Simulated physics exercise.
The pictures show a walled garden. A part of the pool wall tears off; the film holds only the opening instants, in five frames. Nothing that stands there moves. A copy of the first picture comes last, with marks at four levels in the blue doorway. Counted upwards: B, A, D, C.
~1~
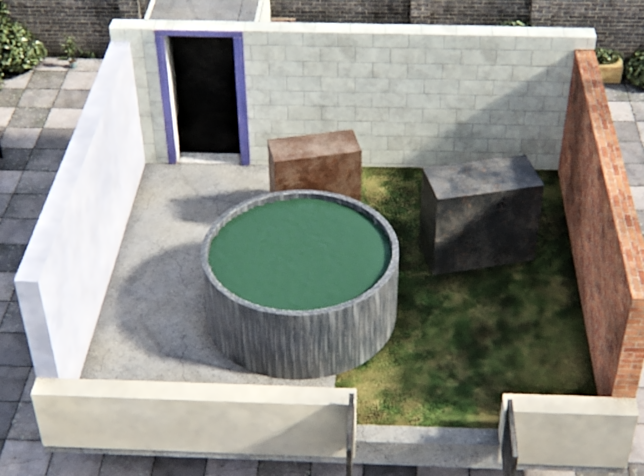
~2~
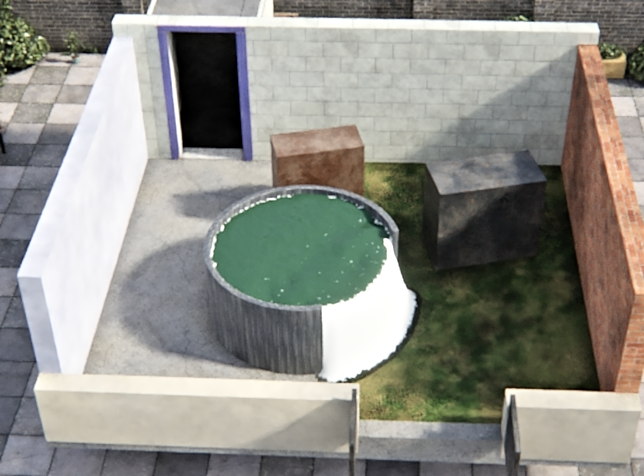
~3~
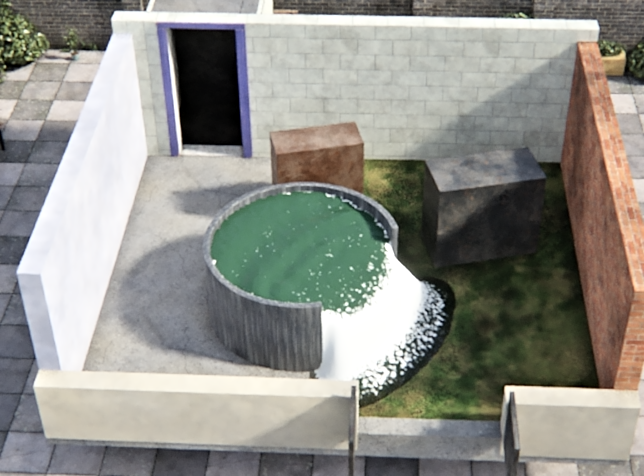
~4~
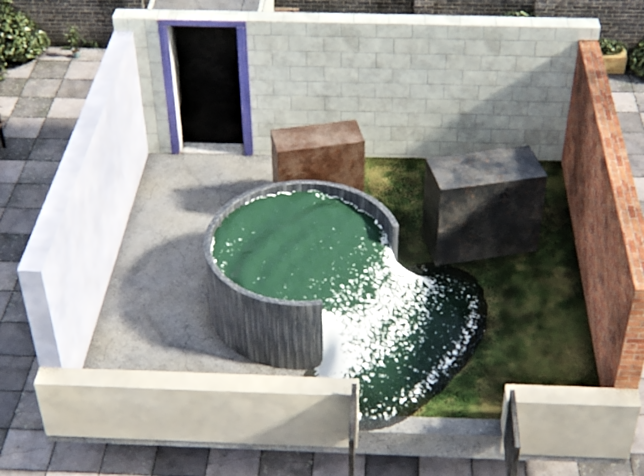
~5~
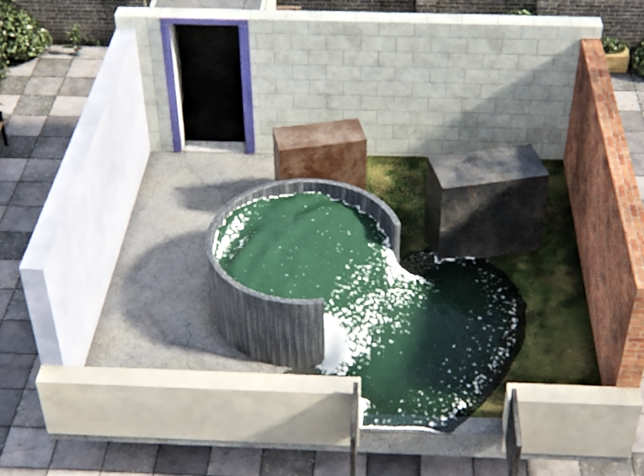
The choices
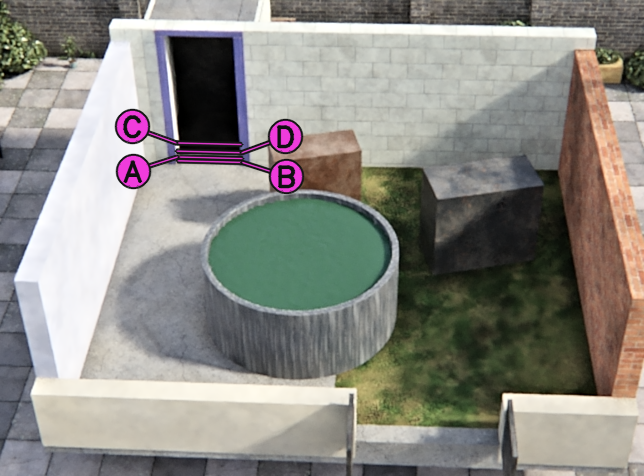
Walled garden with a round grey pool, its front right side opening and green water pouring out, foaming and spreading across the grass.
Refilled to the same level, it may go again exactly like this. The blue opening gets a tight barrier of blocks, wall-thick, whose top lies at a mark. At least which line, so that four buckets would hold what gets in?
B will do.
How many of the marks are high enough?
All of them.
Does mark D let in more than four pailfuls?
No, that is safe.
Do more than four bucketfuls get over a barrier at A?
No, not at all.
In magenta, A at (209, 157); B at (210, 161); C at (208, 143); D at (209, 151); from the bottom up B, A, D, C.
Choosing A, nothing gets over.
Choosing B, a splash gets over, under a bucket.
Choosing C, nothing gets over.
Choosing D, nothing gets over.
